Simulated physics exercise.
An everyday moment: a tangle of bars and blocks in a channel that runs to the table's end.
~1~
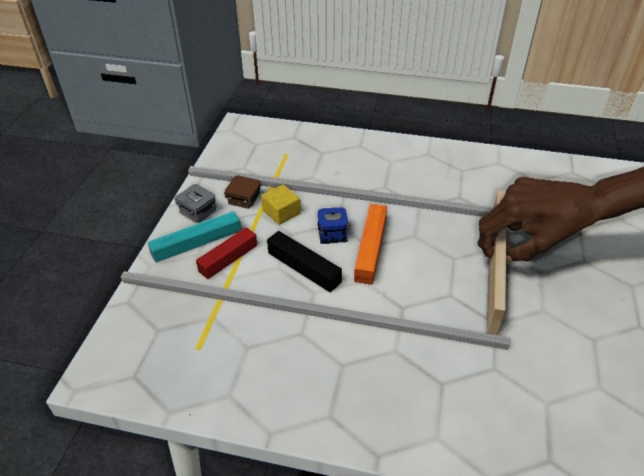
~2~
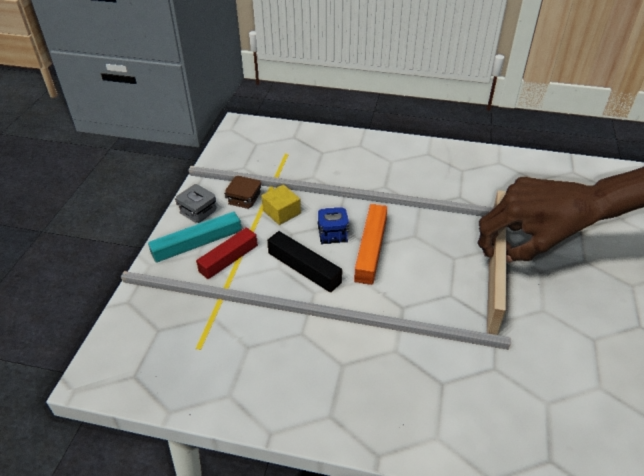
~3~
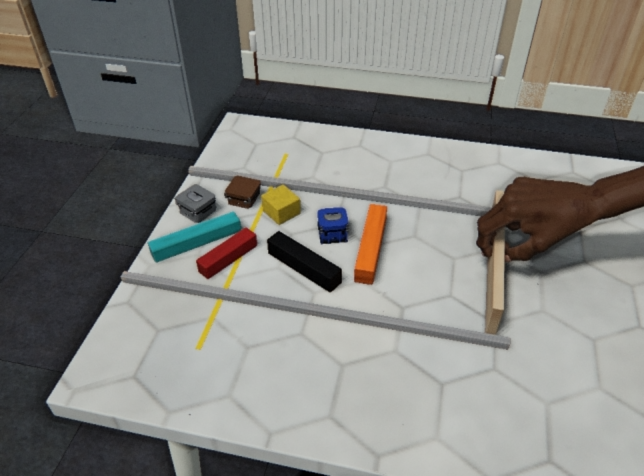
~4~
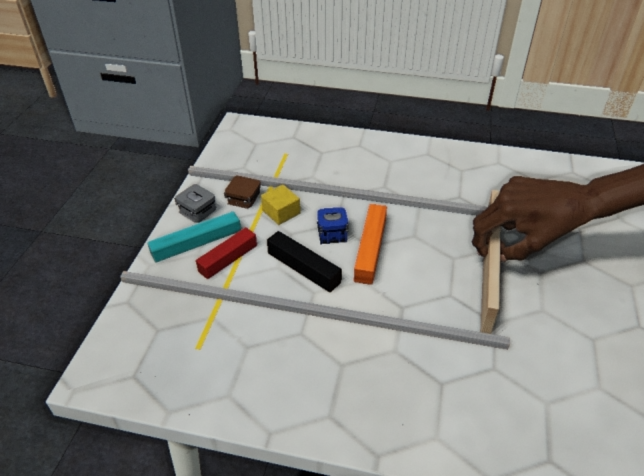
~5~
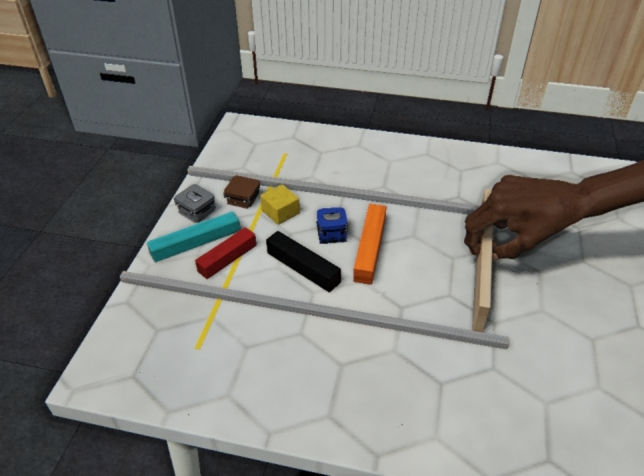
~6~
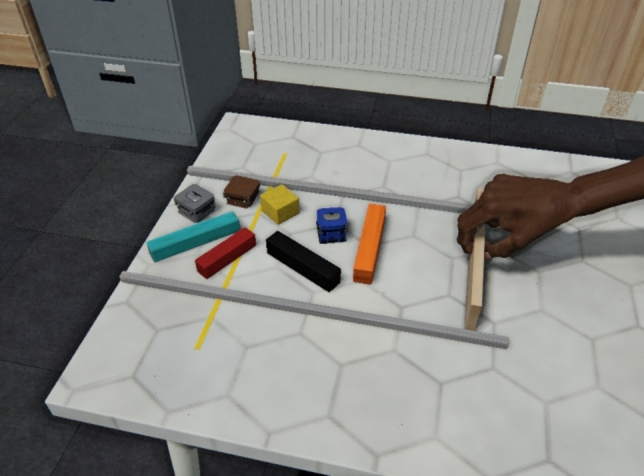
A hand slides a wooden board slightly left toward the unmoving coloured bars and blocks.
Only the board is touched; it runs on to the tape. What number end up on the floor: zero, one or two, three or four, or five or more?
In the end the number that fall off is zero.
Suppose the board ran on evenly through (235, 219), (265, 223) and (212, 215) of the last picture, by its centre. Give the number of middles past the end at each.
Place by place, 0, 0 and 3.
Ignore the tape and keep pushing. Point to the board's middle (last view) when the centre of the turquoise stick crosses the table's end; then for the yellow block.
For the turquoise stick at (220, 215), for the yellow block at (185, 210).
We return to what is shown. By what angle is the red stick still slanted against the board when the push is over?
Near 25 degrees.
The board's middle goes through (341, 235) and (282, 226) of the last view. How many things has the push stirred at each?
3 and 7.
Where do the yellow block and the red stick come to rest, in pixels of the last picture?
The yellow block at (227, 192), the red stick at (191, 254).
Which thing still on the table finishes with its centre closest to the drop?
It is the grey case.
Early on, none off yet; grey case at rest near (196, 204); turquoise stick at rest near (195, 236); brown case at rest near (243, 192).
Finally, the number that fall off is zero.
